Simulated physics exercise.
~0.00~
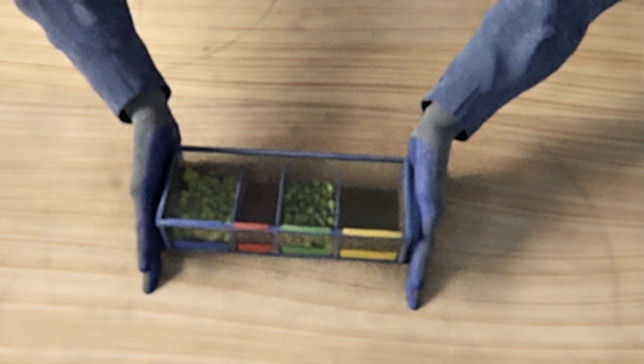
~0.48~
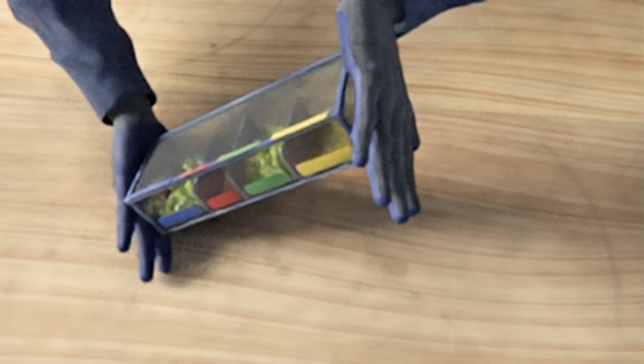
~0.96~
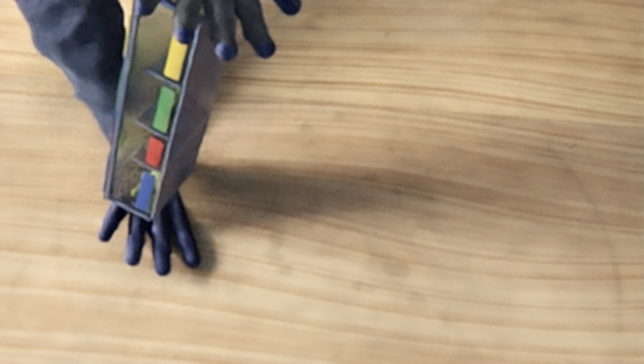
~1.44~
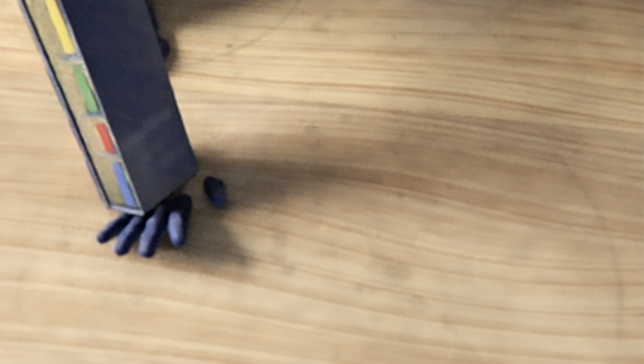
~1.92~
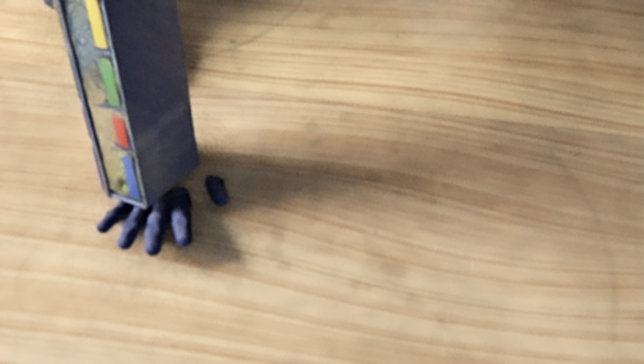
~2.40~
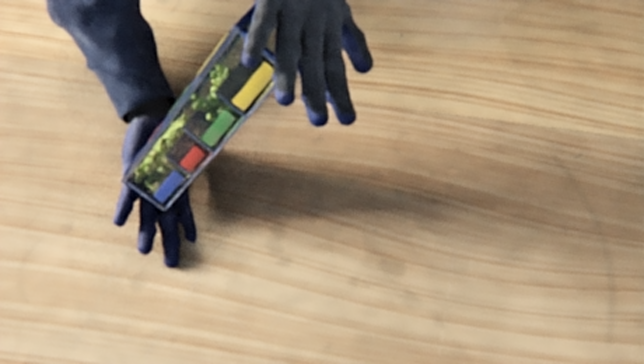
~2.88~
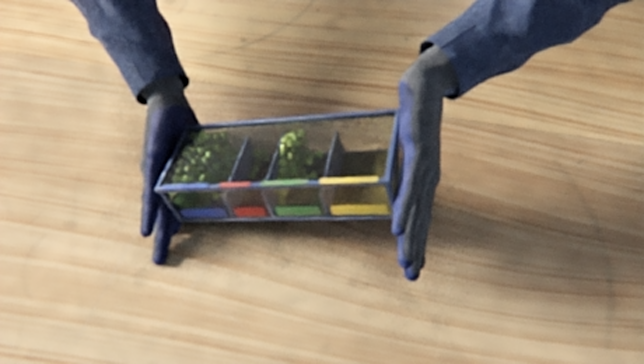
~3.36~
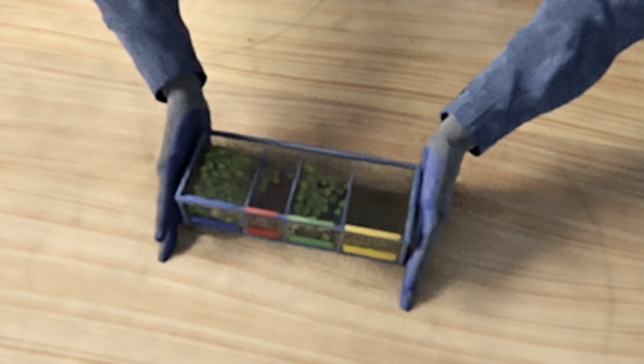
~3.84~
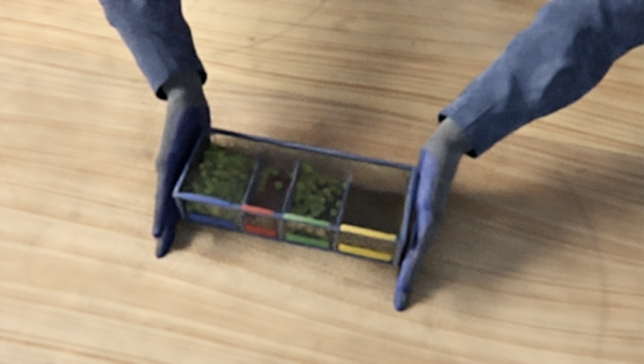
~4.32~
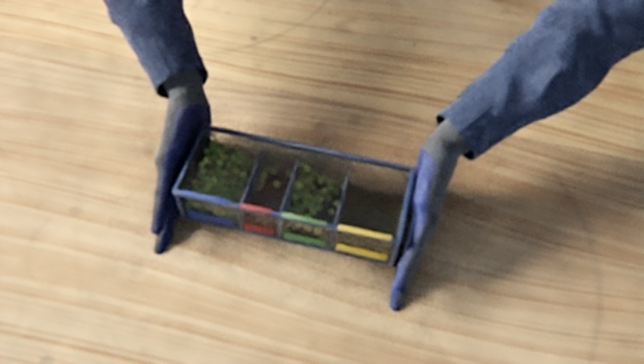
On a pale wooden surface, two blue-gloved hands hold a clear, lidded box divided into compartments marked blue, red, green and yellow, with small green pieces mostly in the blue and green sections. The right hand lifts its end, tipping the box steeply until it stands up and leans past upright over the left hand. It stays tilted briefly, its dark underside showing. The hands then lower it back the same way until it lies flat. At the end, most pieces rest in the blue section, some in green, very few in red, and yellow looks empty.
